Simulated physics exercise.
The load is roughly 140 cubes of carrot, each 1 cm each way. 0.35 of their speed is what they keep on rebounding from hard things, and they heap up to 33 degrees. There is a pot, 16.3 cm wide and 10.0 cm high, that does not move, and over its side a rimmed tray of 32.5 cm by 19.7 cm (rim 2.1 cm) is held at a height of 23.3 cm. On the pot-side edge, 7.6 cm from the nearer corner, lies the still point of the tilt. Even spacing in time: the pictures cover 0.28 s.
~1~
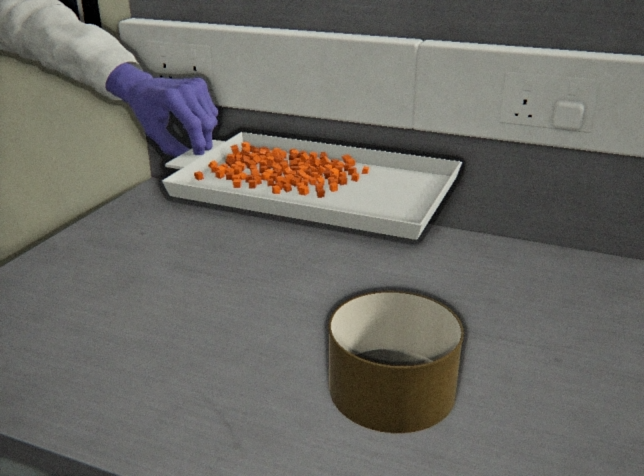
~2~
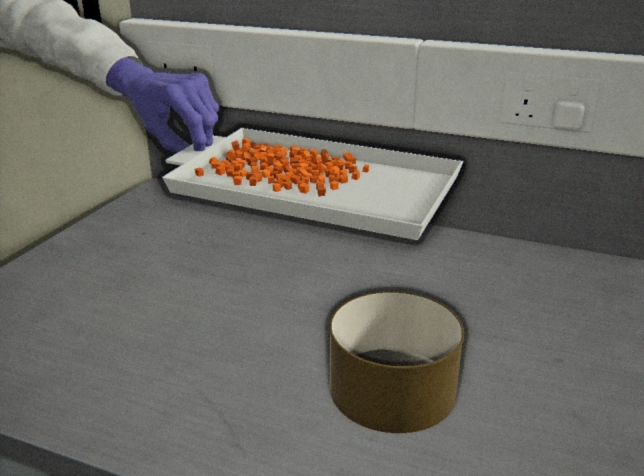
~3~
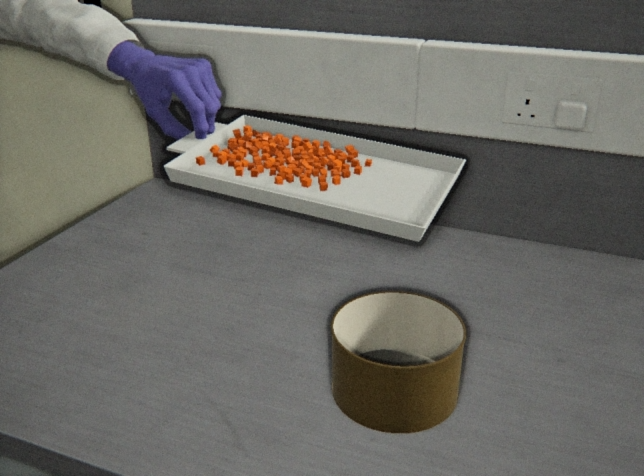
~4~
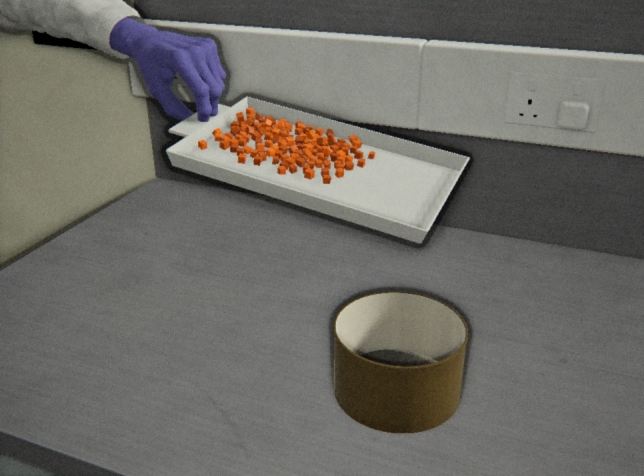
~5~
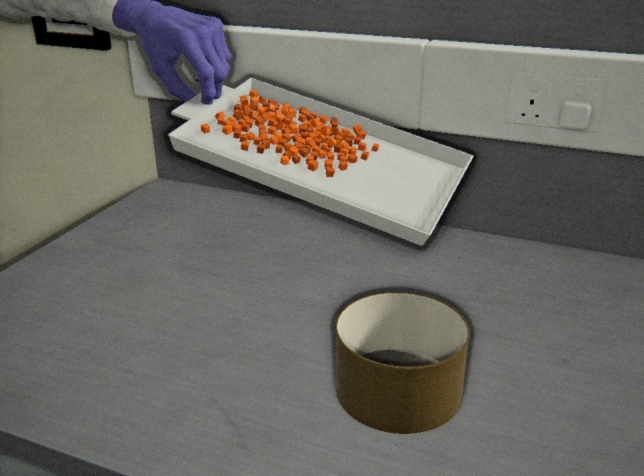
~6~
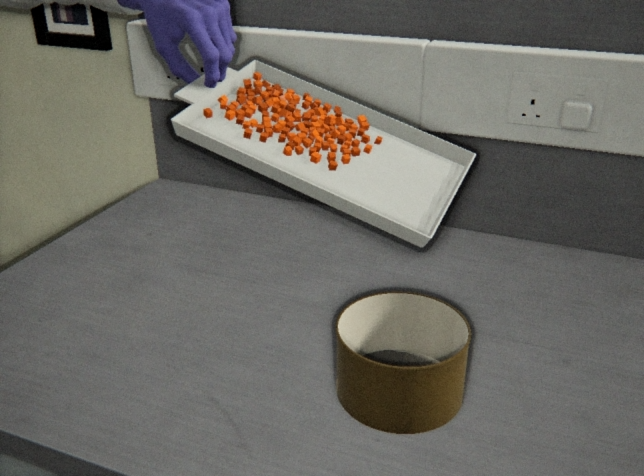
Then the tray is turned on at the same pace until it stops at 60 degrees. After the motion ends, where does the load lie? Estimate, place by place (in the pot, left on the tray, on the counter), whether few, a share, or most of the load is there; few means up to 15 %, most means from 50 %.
My estimate: Pot: Few, left on the tray: A share, counter: Most.
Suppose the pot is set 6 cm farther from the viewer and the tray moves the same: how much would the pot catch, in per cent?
It would come to roughly 0 percent.
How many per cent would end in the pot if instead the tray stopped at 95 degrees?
Around 35 %, I reckon.
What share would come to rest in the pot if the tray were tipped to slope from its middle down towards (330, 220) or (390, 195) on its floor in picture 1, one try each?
First try: About 35 percent; second try: About 0 percent.
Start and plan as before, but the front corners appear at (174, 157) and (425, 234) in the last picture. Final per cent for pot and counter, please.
Pot 30, counter 20.
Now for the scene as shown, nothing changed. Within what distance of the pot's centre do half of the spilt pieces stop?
Distance: Roughly 26 cm.
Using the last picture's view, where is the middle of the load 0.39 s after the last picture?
Estimated centre of load: Around (370, 109).
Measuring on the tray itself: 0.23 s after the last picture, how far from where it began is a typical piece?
Around 1 centimetres.
Then, 0.23 s after the last picture, tilt 39 degrees; the tray holds 100 %, the pot 0 %.
Then, 0.39 s after the last picture, tilt 53 degrees; the tray holds 100 %, the pot 0 %.
Then, 0.68 s after the last picture, tilt 60 degrees; the tray holds 40 %, the pot 0 %.
In the end, pot 5 %, tray 35 %, counter 60 %.
